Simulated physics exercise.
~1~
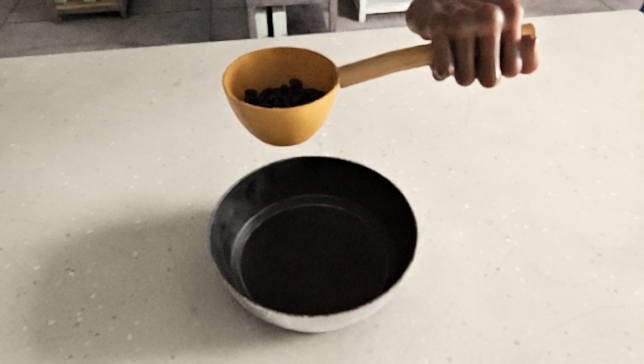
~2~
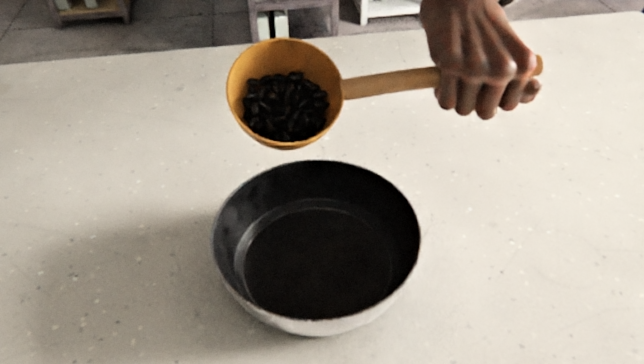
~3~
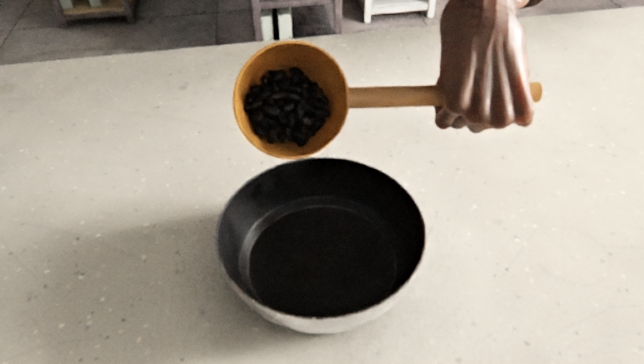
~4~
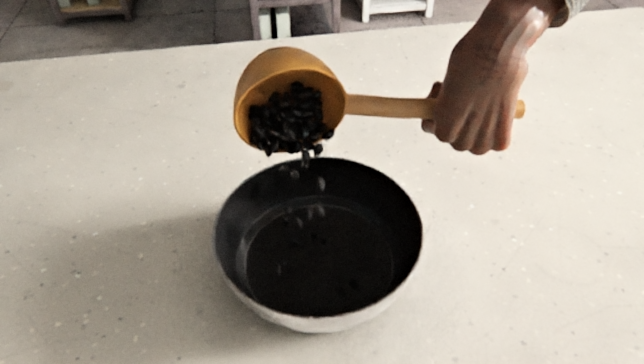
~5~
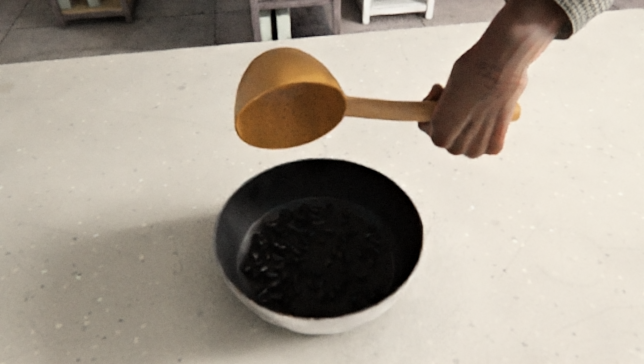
On a pale speckled countertop, seen from above at an angle by a slightly swaying camera, a round pan with a black inside and a lighter outer wall sits near the middle. Above it, a hand reaching in from the upper right holds a yellow-orange ladle of black beans by its long handle. The hand turns the ladle, tipping its bowl toward the viewer until the beans show fully. As it tips further, the beans slide over the rim and drop into the pan. At the end the ladle hangs tilted and empty, and the beans lie low across the pan's bottom.
